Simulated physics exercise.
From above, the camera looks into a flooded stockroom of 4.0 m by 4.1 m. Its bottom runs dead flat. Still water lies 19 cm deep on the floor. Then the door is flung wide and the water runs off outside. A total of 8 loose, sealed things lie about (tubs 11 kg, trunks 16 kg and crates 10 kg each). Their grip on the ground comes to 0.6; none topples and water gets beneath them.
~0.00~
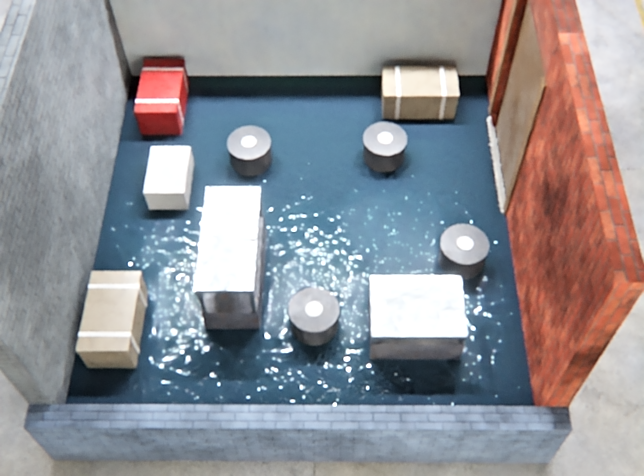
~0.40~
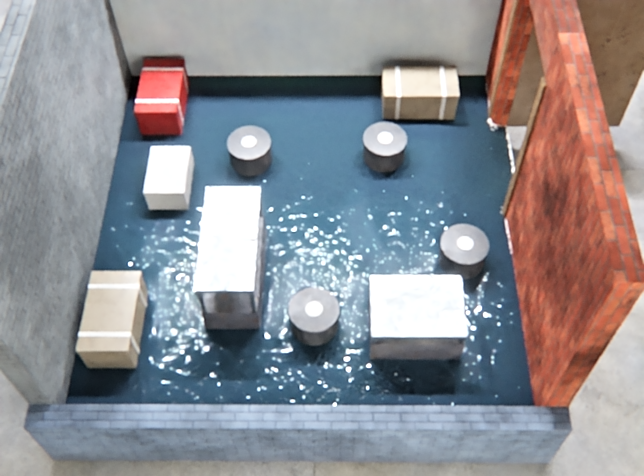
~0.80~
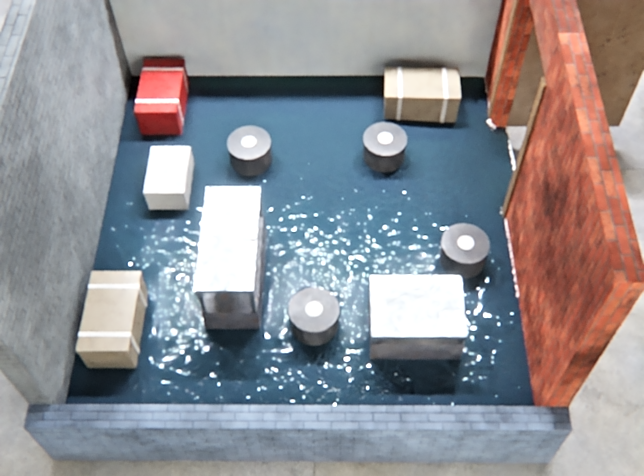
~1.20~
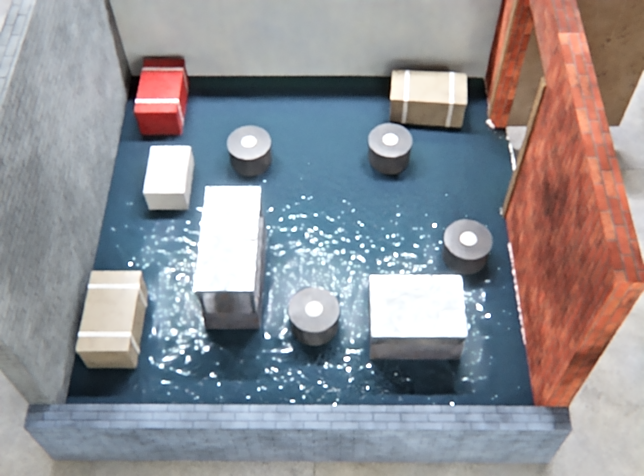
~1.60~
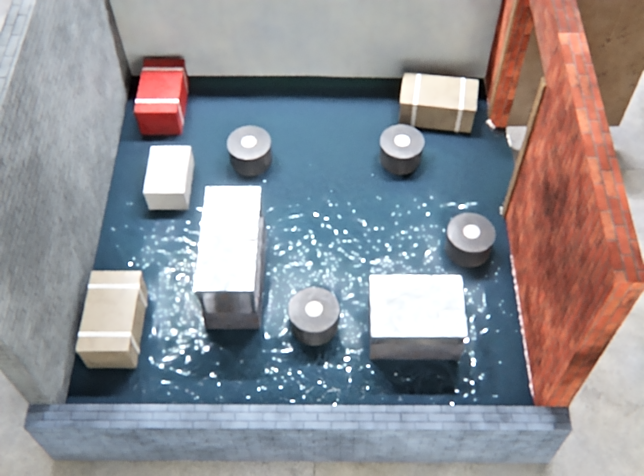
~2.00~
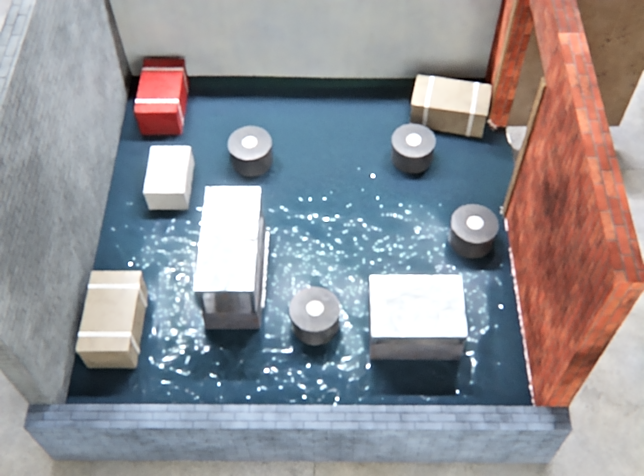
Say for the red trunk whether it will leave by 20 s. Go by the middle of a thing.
It ends up still in there.
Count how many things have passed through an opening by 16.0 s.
The answer is 5.
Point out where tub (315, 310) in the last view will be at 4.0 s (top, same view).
Roughly (331, 281) in the same view.
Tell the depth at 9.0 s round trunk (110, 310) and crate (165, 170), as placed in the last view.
Close to 14 and 13 centimetres.
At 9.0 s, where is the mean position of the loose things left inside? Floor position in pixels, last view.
They average out to somewhere around (264, 201).
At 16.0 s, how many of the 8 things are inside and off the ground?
Total: 3.
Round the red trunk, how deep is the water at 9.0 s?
Depth: About 13 cm.
After 4.0 s the red trunk is near (177, 87), 0.2 m from its start, afloat; 1 of 8 are out; 7 afloat.
After 9.0 s the red trunk is near (199, 84), 0.4 m from its start, afloat; 3 of 8 are out; 5 afloat.
After 16.0 s the red trunk is near (254, 96), 1.0 m from its start, afloat; 5 of 8 are out; 3 afloat.
After 20.0 s the red trunk is near (295, 103), 1.5 m from its start, afloat; 5 of 8 are out; 3 afloat.
